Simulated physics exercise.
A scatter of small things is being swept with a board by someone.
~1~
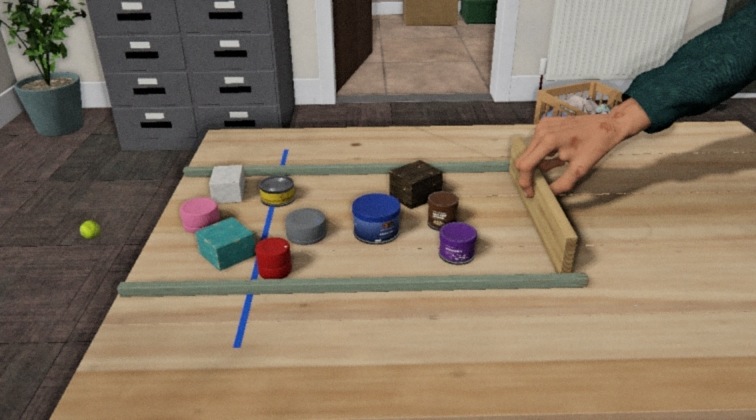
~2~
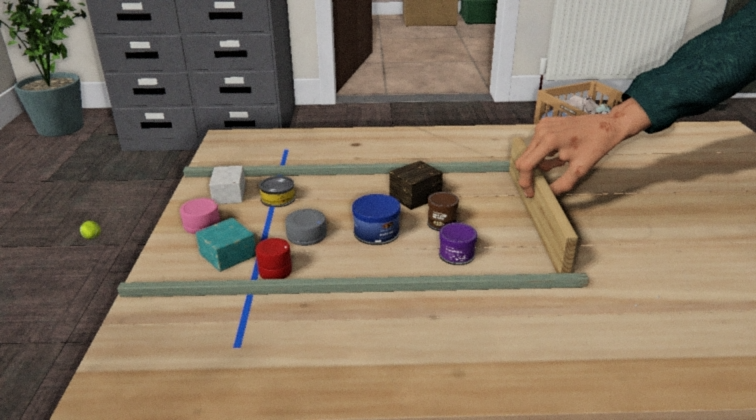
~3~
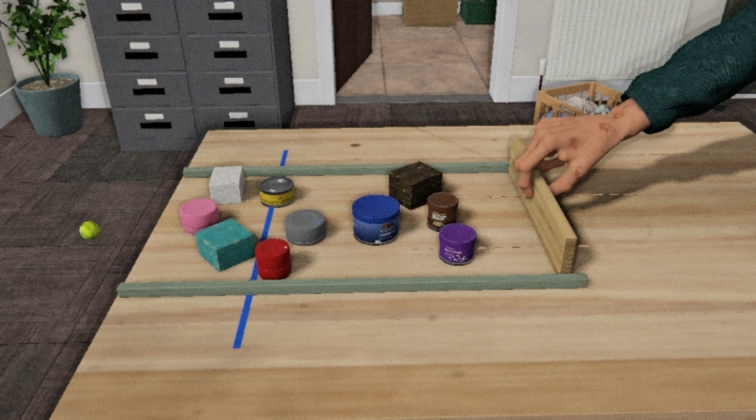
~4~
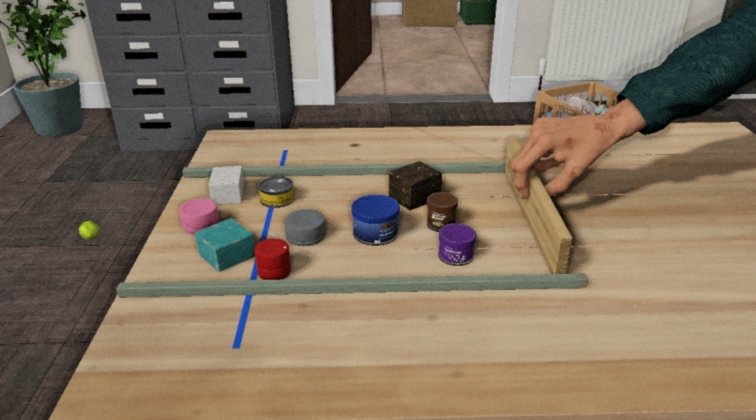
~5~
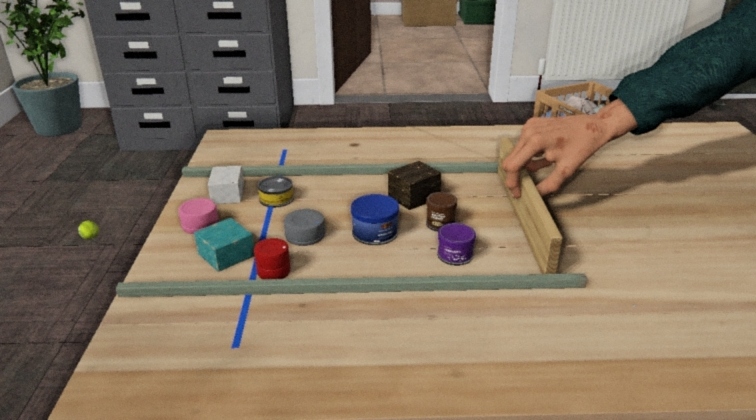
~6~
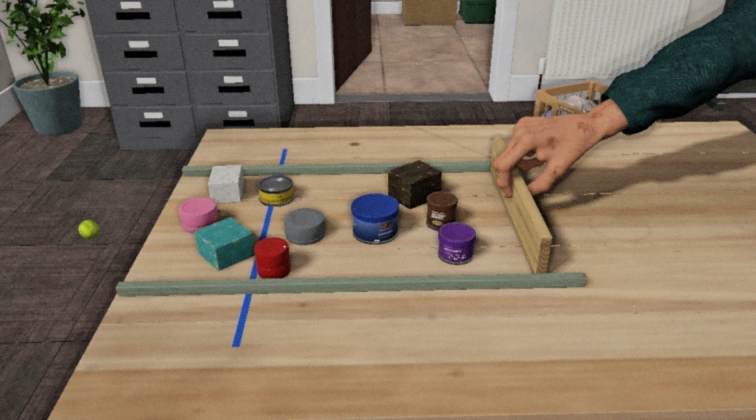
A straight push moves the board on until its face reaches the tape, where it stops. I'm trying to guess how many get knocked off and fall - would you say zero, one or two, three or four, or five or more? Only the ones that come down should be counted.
I would say zero.
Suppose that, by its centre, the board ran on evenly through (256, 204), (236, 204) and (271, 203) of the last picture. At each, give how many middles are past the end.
0, 1 and 0.
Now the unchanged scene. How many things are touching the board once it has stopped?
Result: 4 in all.
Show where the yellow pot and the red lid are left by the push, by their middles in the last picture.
(213, 195), and the other (207, 266).
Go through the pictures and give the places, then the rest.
In the first frame, pink lid (200, 216); white block (228, 184); turquoise block (226, 243); board (538, 199); tape (268, 223).
In the second frame, white block (228, 185); blue tin (376, 219).
In the third frame, turquoise block (226, 245); grey lid (306, 227).
In the fourth frame, pink lid (200, 216); purple tin (457, 245).
In the fifth frame, white block (227, 185); board (525, 200).
In the sixth frame, pink lid (199, 215); white block (227, 184); turquoise block (225, 243); board (516, 199); tape (267, 223).
Soon after, none off yet; pink lid at rest near (199, 215); white block at rest near (227, 184); turquoise block at rest near (225, 243).
In the end, the number that fall off is zero.
